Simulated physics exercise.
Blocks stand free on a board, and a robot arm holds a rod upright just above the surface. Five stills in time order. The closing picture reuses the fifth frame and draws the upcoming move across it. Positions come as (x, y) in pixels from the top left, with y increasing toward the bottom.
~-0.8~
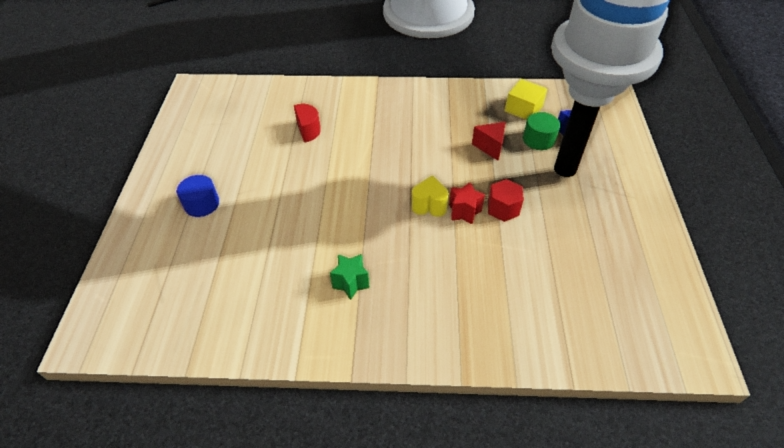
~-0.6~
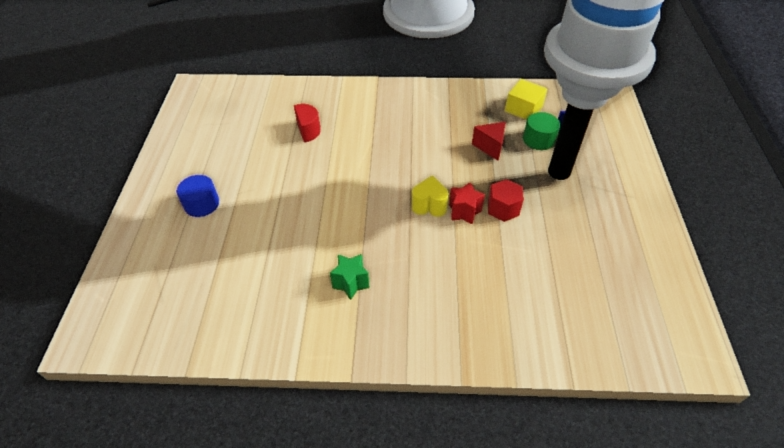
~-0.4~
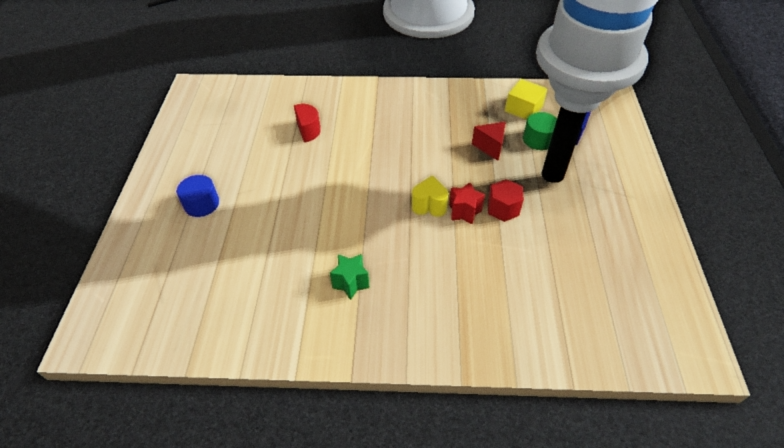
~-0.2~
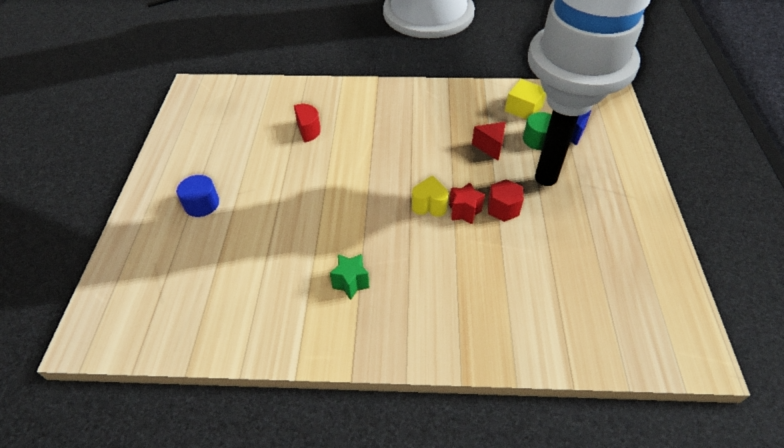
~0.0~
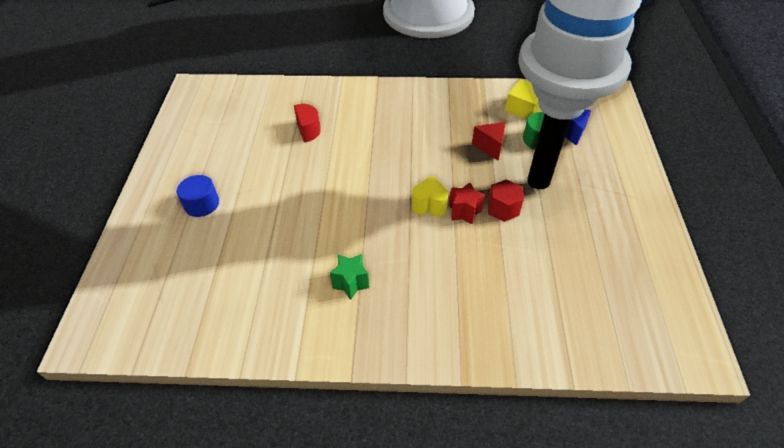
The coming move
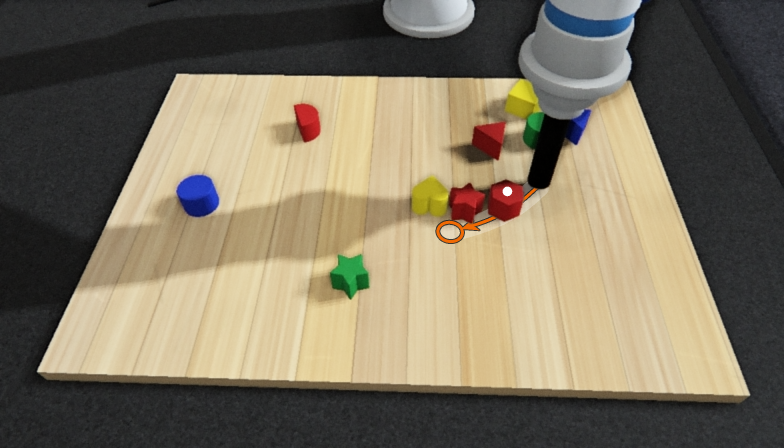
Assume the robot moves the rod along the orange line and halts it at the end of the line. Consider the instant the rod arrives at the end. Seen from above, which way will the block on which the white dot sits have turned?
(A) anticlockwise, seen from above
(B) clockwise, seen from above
The answer is A.
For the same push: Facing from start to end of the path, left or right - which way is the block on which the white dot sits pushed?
Over to the left.
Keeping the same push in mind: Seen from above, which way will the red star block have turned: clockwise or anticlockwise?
The turn is clockwise.
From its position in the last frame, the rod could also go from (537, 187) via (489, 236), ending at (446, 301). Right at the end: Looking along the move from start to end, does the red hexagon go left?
I'd say no.
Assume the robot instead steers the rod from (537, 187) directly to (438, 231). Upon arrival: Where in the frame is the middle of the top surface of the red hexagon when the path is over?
The middle of its upper face should be somewhere near (486, 221).
The drawn path runs from (537, 187) over (500, 215) to (450, 232); the dot is on the red hexagon.
The first path, step by step. One third of the way, rod (515, 201); red star block (460, 195); red hexagon (494, 200), turned 15° clockwise.
Two thirds of the way, rod (485, 216); yellow heart (426, 188); red star block (456, 196), turned 25° clockwise; red hexagon (470, 221), turned 15° clockwise.
At the end, rod (451, 226); yellow heart (418, 183), turned 15° clockwise; red star block (445, 197), turned 45° clockwise; red triangular block not moved; red hexagon (450, 238), turned 30° anticlockwise.
